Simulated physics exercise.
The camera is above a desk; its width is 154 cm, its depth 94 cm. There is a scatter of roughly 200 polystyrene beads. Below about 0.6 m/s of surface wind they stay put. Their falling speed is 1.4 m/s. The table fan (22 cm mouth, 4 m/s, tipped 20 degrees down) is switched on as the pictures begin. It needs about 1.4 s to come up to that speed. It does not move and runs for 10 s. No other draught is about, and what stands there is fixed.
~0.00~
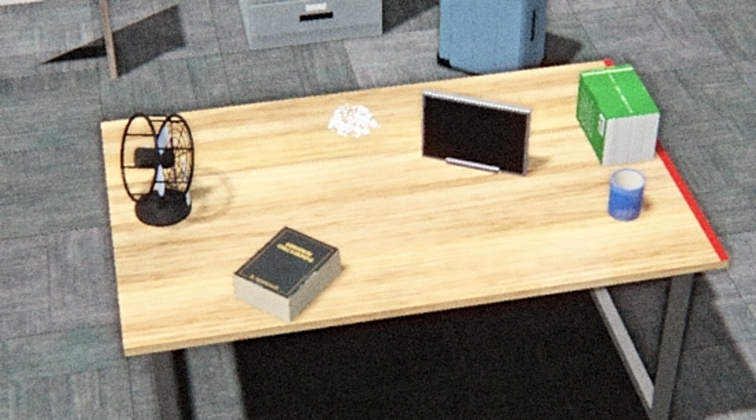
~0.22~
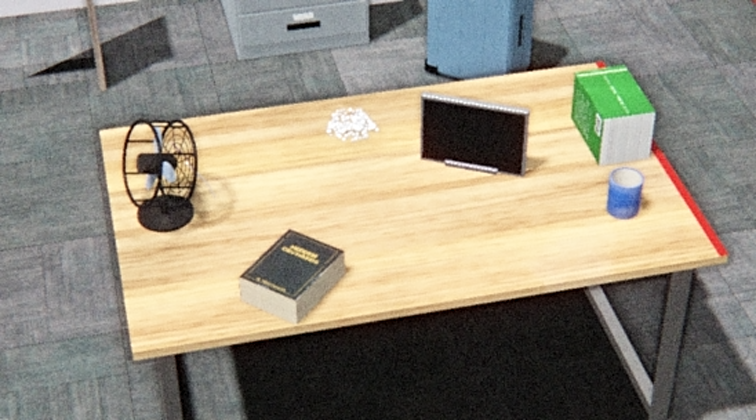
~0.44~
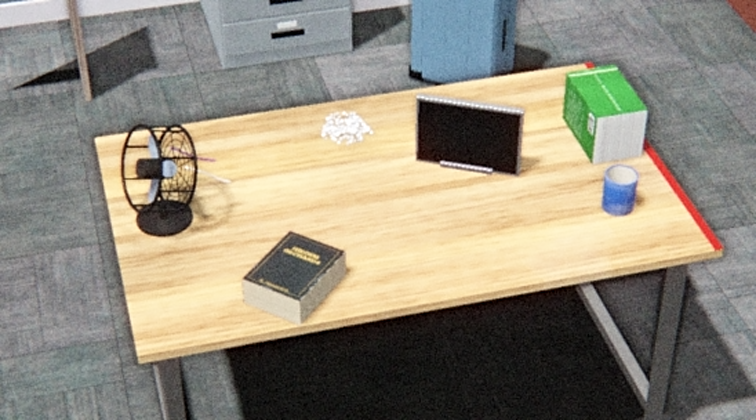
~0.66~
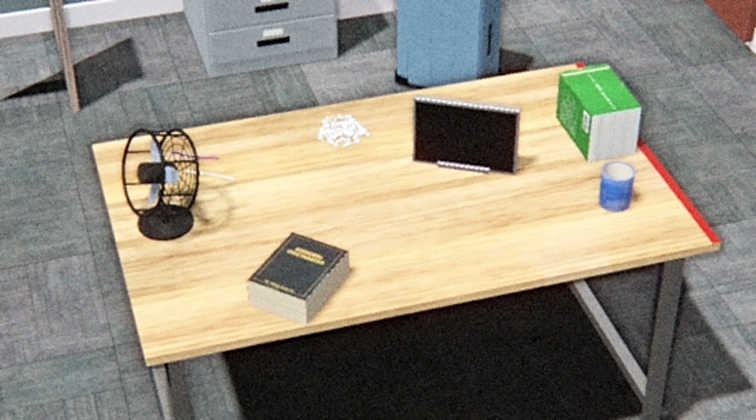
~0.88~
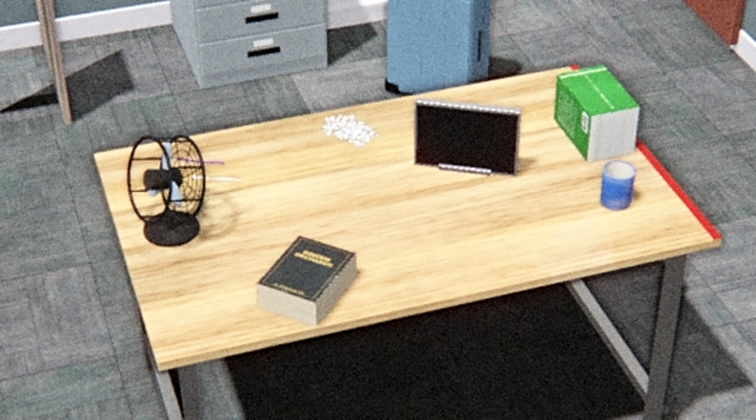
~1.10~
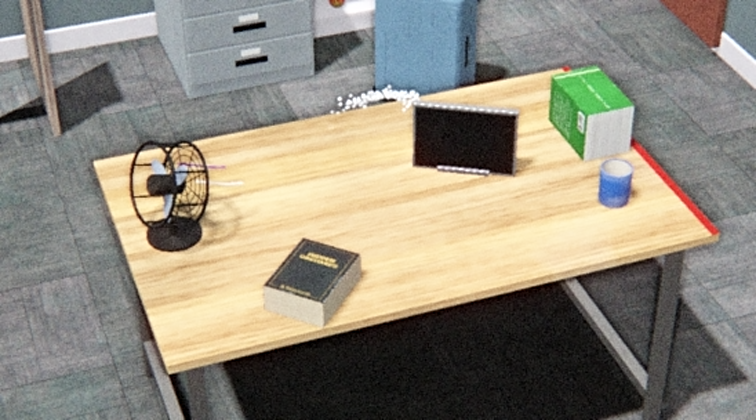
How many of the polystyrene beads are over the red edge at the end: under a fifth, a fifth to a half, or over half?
The share over the red edge is less than a fifth.
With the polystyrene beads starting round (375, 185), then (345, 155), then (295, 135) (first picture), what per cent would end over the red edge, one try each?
In that order: 40 %, 50 %, 0 %.
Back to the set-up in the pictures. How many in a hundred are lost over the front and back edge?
Roughly 0 % front, 100 % back.
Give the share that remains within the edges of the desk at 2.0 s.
About 0 %.
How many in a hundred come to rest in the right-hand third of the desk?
About 0 %.
After 2.0 s, 0 % are on the move or not yet settled, 0 % are over the red edge.
After 3.2 s, 0 % are on the move or not yet settled, 0 % are over the red edge.
After 5.5 s, 0 % are on the move or not yet settled, 0 % are over the red edge.
After 10.0 s, at the end, 0 % are over the red edge.
